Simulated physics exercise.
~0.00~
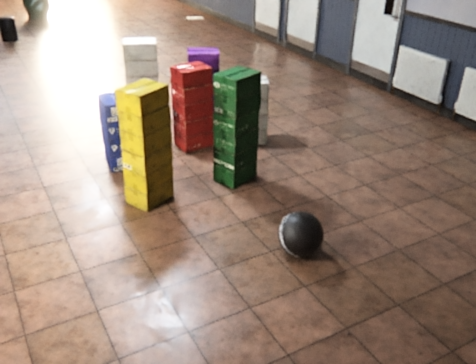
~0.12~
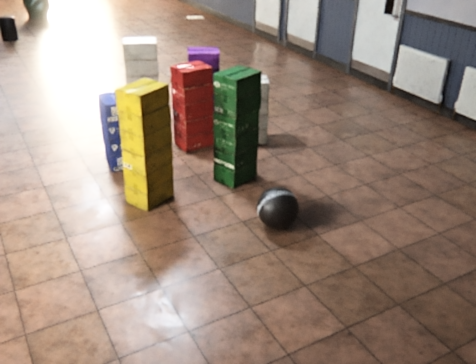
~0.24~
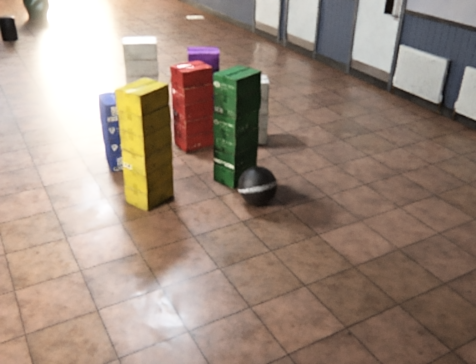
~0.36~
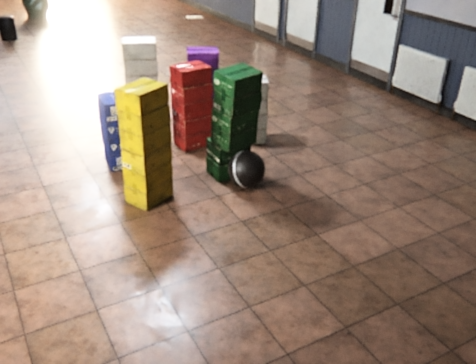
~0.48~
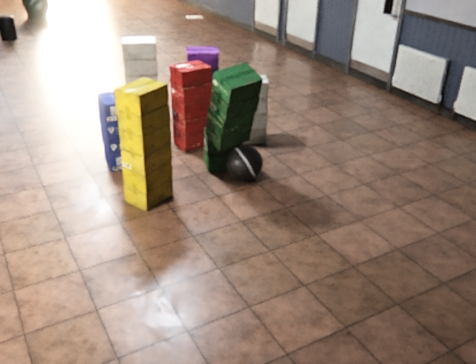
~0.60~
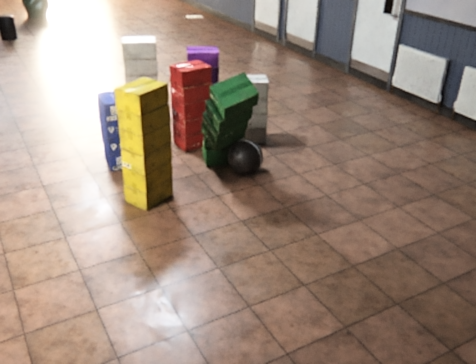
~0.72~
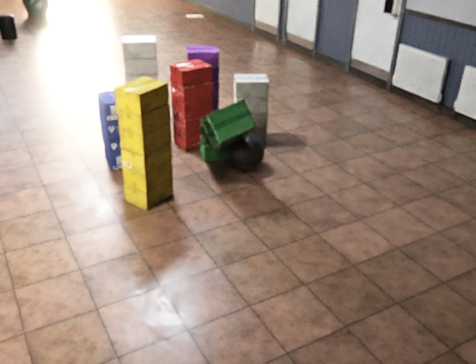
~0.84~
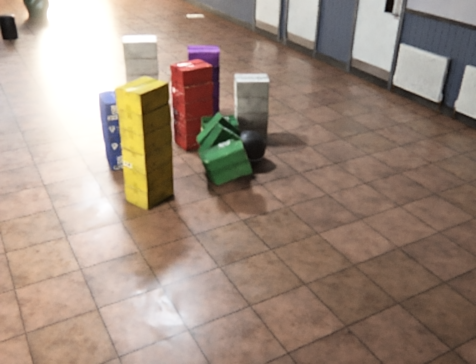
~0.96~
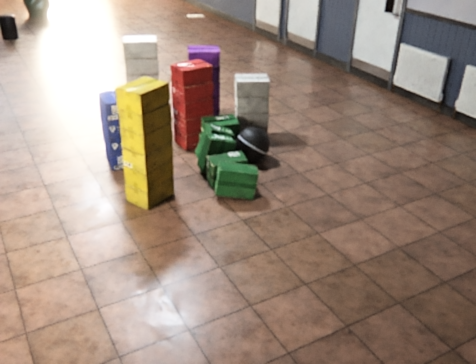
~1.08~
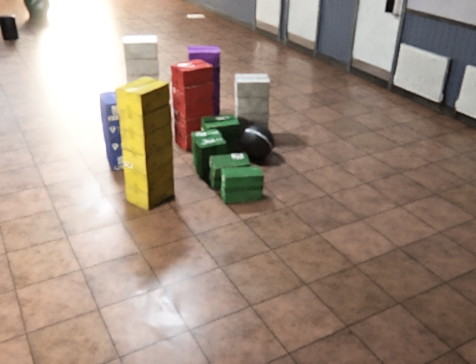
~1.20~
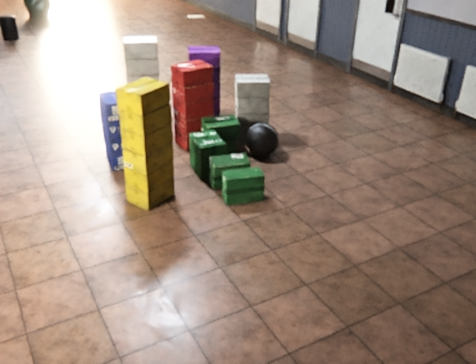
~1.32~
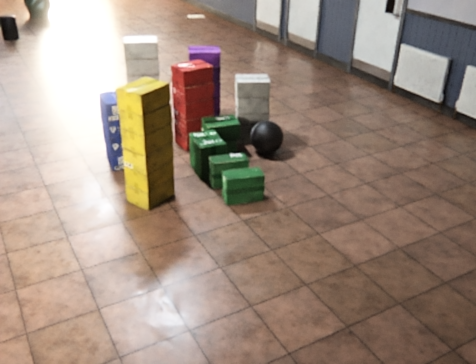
Dark ball rolling across a tiled floor into a green tower of boxes, which topples into a heap while other towers stay standing.
